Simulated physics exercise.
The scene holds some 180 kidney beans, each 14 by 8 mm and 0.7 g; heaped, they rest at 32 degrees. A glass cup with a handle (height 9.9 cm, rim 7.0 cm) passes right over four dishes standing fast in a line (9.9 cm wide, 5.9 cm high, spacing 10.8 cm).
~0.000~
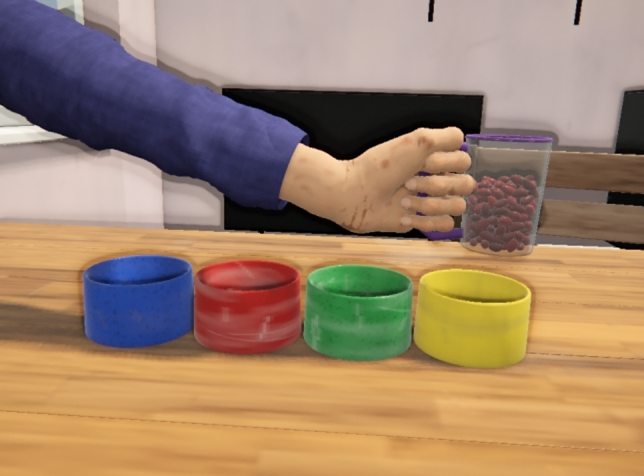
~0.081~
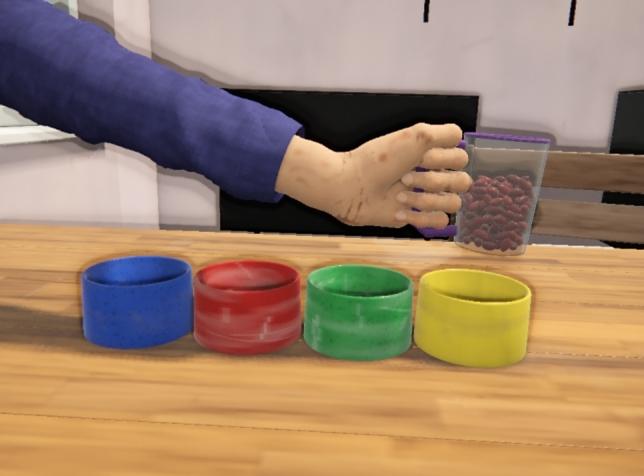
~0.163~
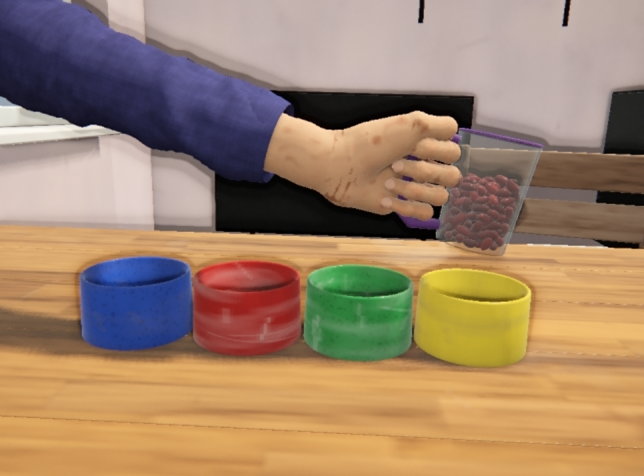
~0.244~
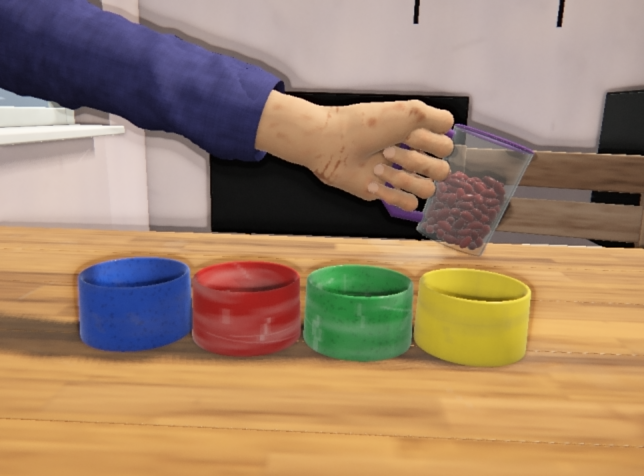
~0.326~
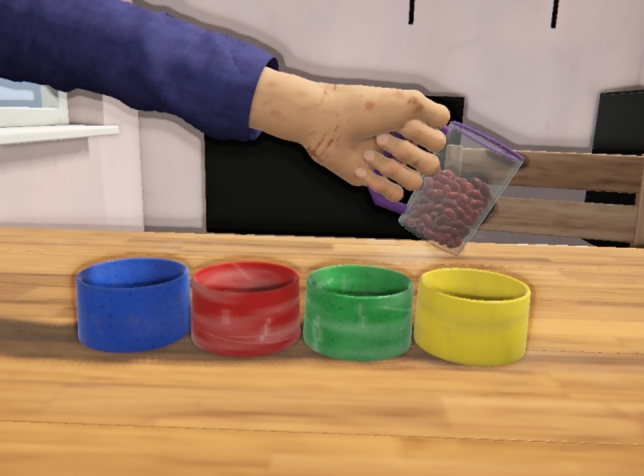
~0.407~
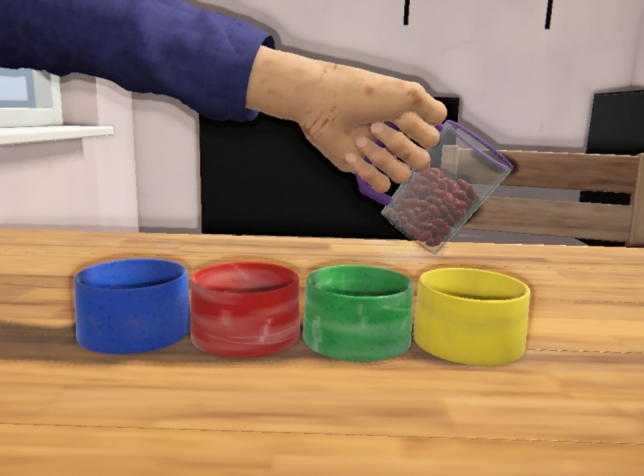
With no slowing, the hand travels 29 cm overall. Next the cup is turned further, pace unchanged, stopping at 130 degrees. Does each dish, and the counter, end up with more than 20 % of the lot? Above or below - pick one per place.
Red: Below; blue: Below; green: Above; yellow: Below; counter: Below.
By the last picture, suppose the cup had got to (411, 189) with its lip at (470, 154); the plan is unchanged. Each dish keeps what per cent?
Dish by dish: Red 100 per cent, blue 0 per cent, green 0 per cent, yellow 0 per cent.
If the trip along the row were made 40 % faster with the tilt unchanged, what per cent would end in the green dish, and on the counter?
Green: 10; counter: 0.
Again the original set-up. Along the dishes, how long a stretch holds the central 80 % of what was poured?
It spans roughly 6 centimetres along the row.
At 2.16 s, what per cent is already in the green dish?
I'd say around 90 per cent.
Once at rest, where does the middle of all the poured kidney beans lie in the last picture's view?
Close to pixel (351, 320).
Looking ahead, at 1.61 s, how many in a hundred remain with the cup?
Reading: Approx. 0 %.
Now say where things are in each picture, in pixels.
The first picture shows cup at (502, 194), tilt 0 degrees, lip at (549, 140), moved 0.0 cm; middle of the pieces at (501, 216); yellow dish at (474, 286); green dish at (360, 281); red dish at (248, 275); blue dish at (139, 270).
The second picture shows cup at (497, 193), tilt 3 degrees, lip at (546, 141), moved 0.4 cm; middle of the pieces at (495, 215).
The third picture shows cup at (485, 192), tilt 10 degrees, lip at (539, 147), moved 1.6 cm; middle of the pieces at (479, 214).
The fourth picture shows cup at (471, 191), tilt 18 degrees, lip at (530, 153), moved 2.8 cm; middle of the pieces at (463, 212).
The fifth picture shows cup at (457, 191), tilt 27 degrees, lip at (519, 161), moved 4.0 cm; middle of the pieces at (446, 211).
The sixth picture shows cup at (443, 190), tilt 35 degrees, lip at (508, 169), moved 5.2 cm; middle of the pieces at (430, 209); yellow dish at (473, 284); green dish at (359, 281); red dish at (246, 277); blue dish at (133, 274). The cup turns about 100 degrees a second and travels 15 cm a second.
Then, at 1.13 s, tilt 107 degrees; cup holds 95 %, green 5 %.
After 1.61 s, tilt 130 degrees; cup holds 0 %, green 90 %.
Then, at 2.16 s, tilt 130 degrees; cup holds 0 %, green 90 %.
By 3.0 s all is still; red 0 %, blue 0 %, green 90 %, yellow 0 %, counter 5 %.
